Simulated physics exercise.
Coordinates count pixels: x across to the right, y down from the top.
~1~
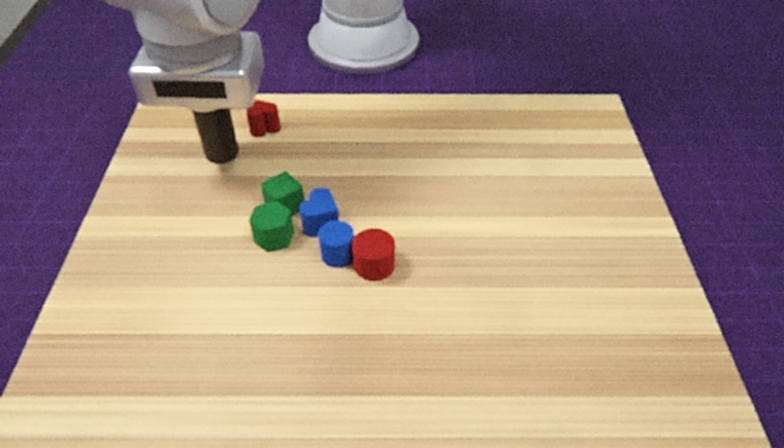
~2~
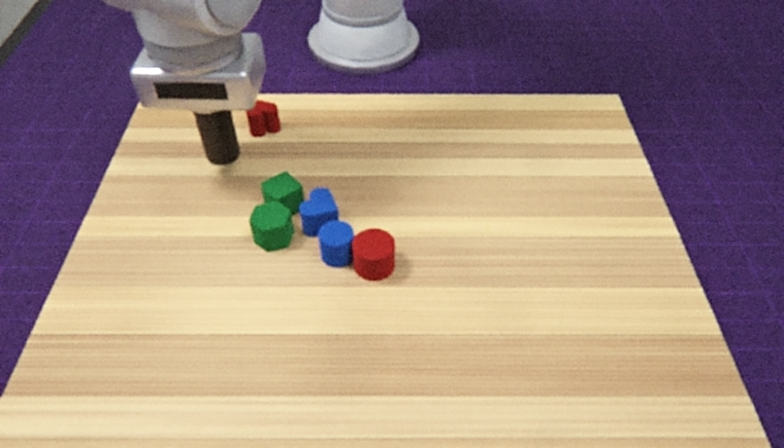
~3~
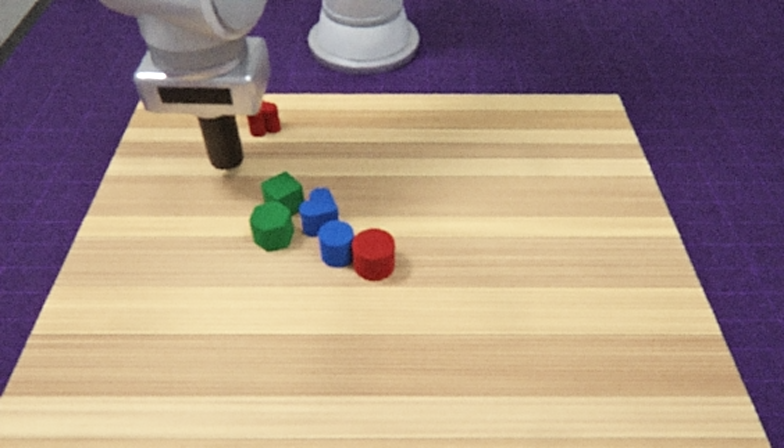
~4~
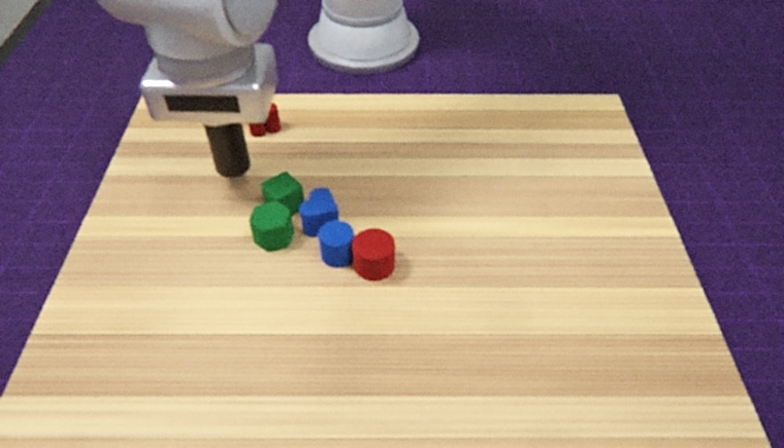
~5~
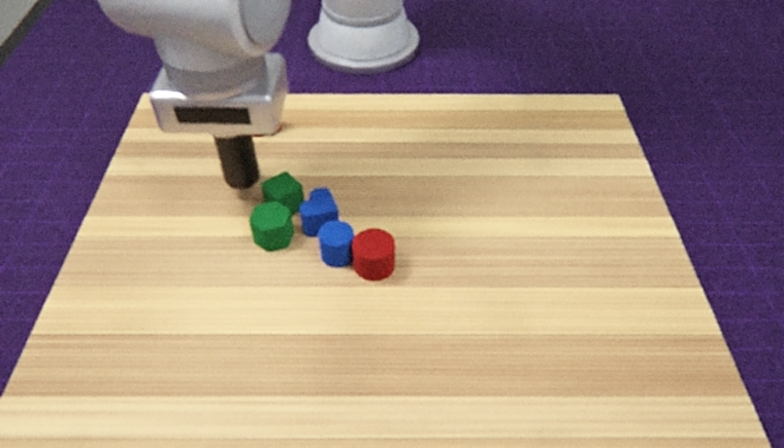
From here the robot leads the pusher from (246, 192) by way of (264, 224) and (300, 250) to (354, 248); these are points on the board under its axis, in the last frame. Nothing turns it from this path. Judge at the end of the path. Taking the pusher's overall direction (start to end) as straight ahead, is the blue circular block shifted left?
Yes - that is the case.
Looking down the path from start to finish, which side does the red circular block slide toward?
The shift goes left.
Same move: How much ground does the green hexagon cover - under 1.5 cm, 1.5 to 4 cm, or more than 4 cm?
Over 4 cm.
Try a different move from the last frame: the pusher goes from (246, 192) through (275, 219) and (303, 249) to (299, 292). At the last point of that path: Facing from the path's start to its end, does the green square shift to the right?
That would be a no.
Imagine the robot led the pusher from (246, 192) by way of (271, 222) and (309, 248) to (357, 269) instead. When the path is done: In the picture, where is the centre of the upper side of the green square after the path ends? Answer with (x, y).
It sits at (310, 194).
On the path given first. One third of the way, pusher at (261, 211); green hexagon at (278, 225); green square at (294, 193), turned 70° anticlockwise.
Two thirds of the way, pusher at (299, 236); green hexagon at (310, 255); green square at (297, 195), turned 90° anticlockwise; blue circular block at (341, 234); red circular block at (379, 243).
At the end, pusher at (353, 235); green hexagon at (318, 259), turned 20° clockwise; green square at (297, 195), turned 90° anticlockwise; blue circular block at (387, 237); red circular block at (421, 254).
